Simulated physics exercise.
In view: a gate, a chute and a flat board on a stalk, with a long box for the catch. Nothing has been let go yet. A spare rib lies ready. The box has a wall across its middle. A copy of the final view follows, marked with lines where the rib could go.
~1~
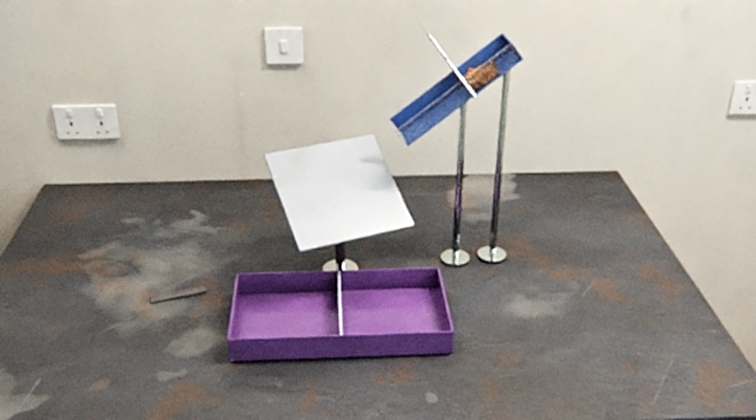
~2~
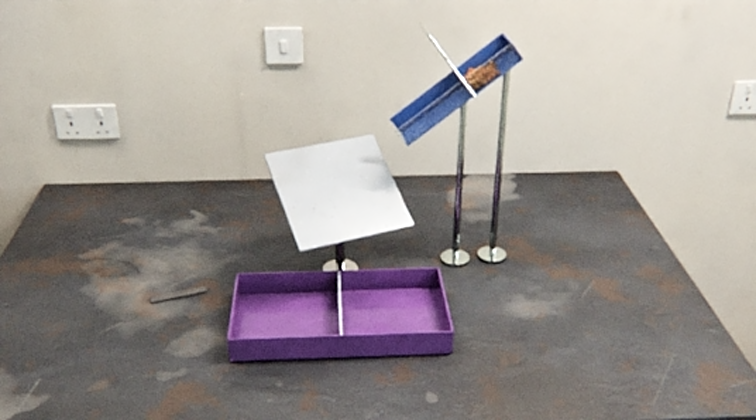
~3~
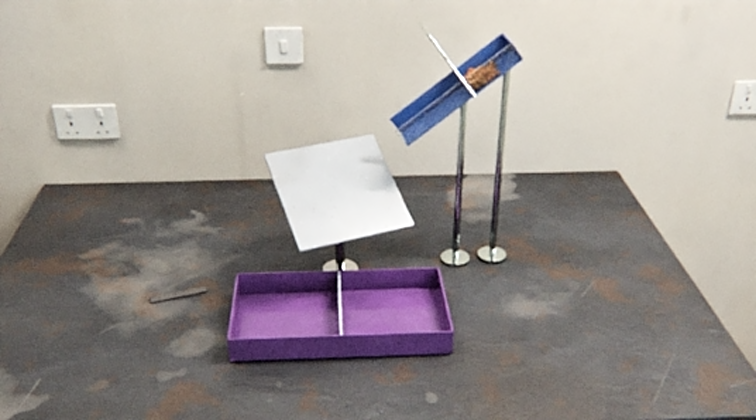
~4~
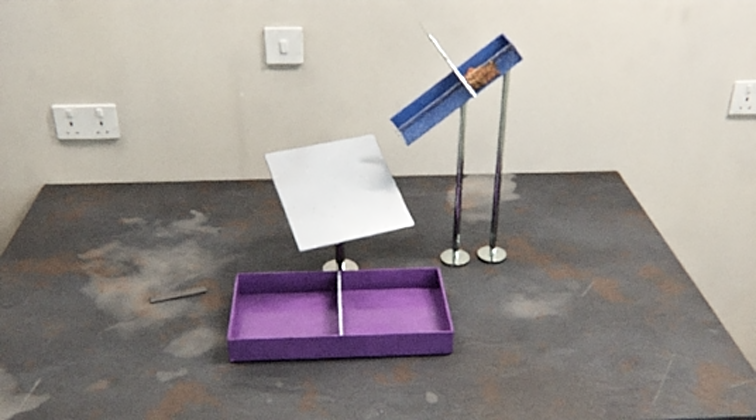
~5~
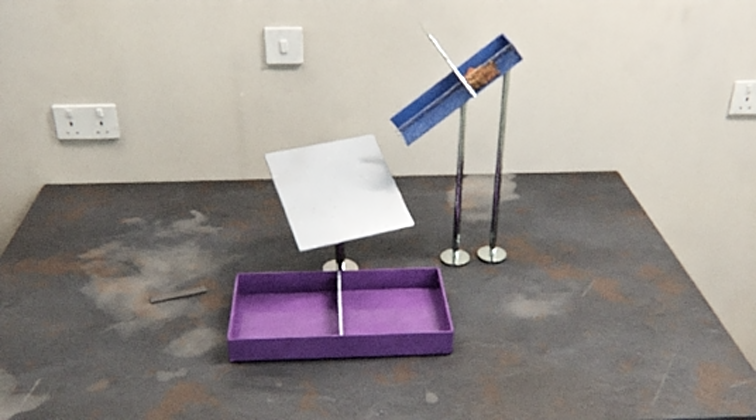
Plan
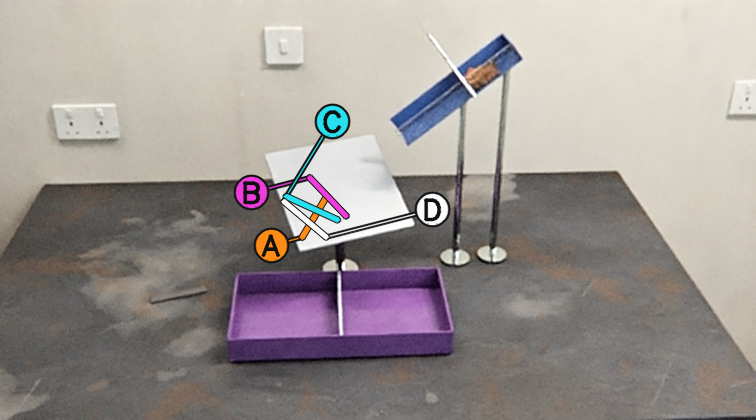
A raised blue chute holding brown pieces behind a gate, standing still above a tilted white board and a divided purple box.
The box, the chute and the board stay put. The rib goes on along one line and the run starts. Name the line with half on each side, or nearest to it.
Line A.
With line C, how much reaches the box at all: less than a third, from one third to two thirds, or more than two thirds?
More than two thirds.
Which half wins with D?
Right.
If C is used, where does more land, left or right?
More lands on the right.
On the marked copy, line A from (326, 195) to (302, 237); line B from (309, 177) to (346, 216); line C from (286, 196) to (337, 219); line D from (283, 201) to (326, 237).
With A, of what is caught, close to half in the left half, close to half in the right.
With B, of what is caught, a small share in the left half, all but a few in the right.
With C, of what is caught, a small share in the left half, the bulk in the right.
With D, of what is caught, a small share in the left half, the bulk in the right.
